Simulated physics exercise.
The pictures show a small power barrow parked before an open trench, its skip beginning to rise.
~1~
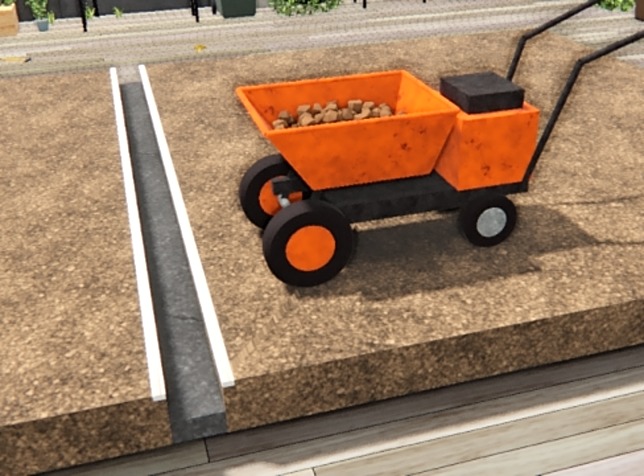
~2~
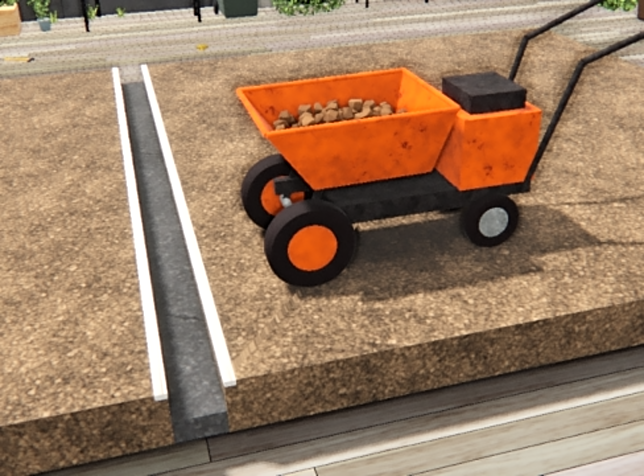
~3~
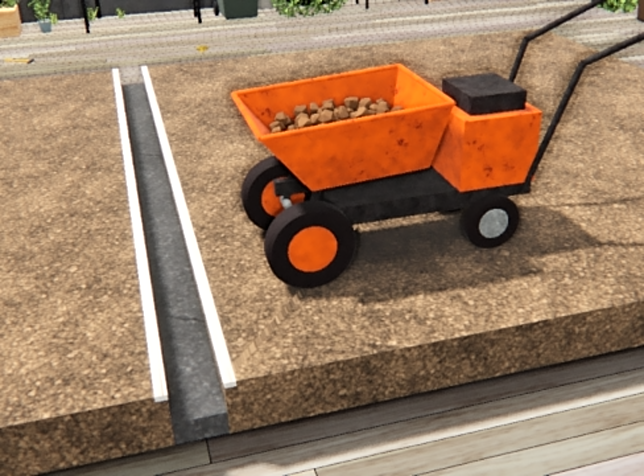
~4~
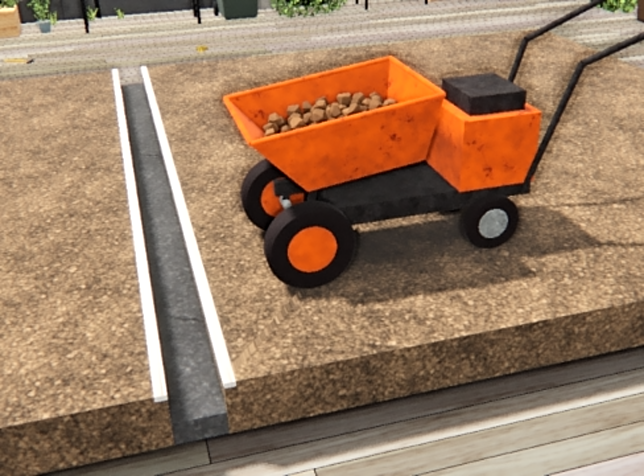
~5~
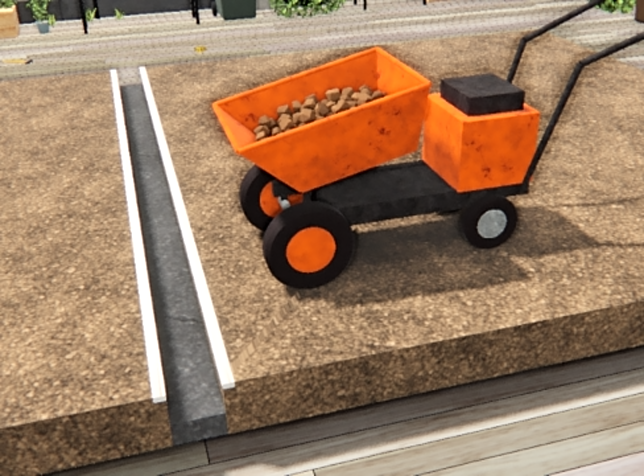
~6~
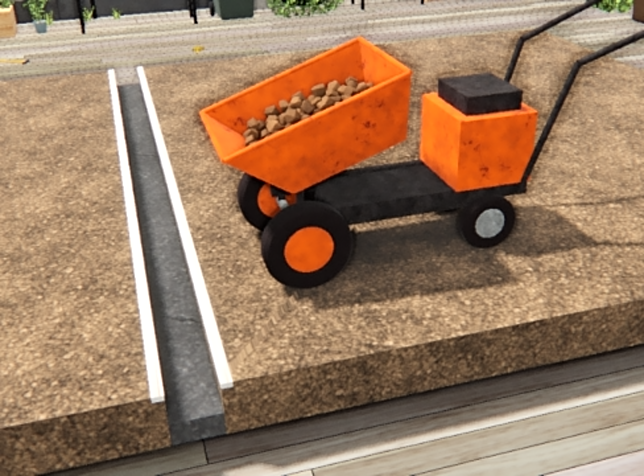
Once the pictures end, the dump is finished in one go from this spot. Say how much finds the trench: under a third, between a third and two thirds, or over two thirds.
It catches from one third to two thirds.
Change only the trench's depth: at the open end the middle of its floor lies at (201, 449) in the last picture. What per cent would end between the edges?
Some 50 per cent.
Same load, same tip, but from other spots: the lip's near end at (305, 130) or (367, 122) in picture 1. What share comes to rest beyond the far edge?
The first gives 10 %, the second 0 %.
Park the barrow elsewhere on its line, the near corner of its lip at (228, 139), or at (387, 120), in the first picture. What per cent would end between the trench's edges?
Near 0 % and 20 %.
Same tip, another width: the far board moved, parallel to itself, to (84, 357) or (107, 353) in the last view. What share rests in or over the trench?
First some 100, then 90 per cent.
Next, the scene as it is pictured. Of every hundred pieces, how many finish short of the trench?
Some 0 per cent.
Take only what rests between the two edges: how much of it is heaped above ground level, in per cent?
Some 15 per cent.
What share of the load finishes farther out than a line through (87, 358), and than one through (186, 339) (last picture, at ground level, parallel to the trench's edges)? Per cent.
The first gives 20 %, the second 80 %.
Shortly afterwards, skip tipped steeply; the whole lot in the skip.
Next, skip tipped right over; the bulk in the skip; a little in or heaped over the trench; a little beyond it; only a few falling.
Some moments later, skip tipped right over; a little in the skip; near a third in or heaped over the trench; near half beyond it.
In the end, skip tipped right over; near half in or heaped over the trench; near half beyond it.
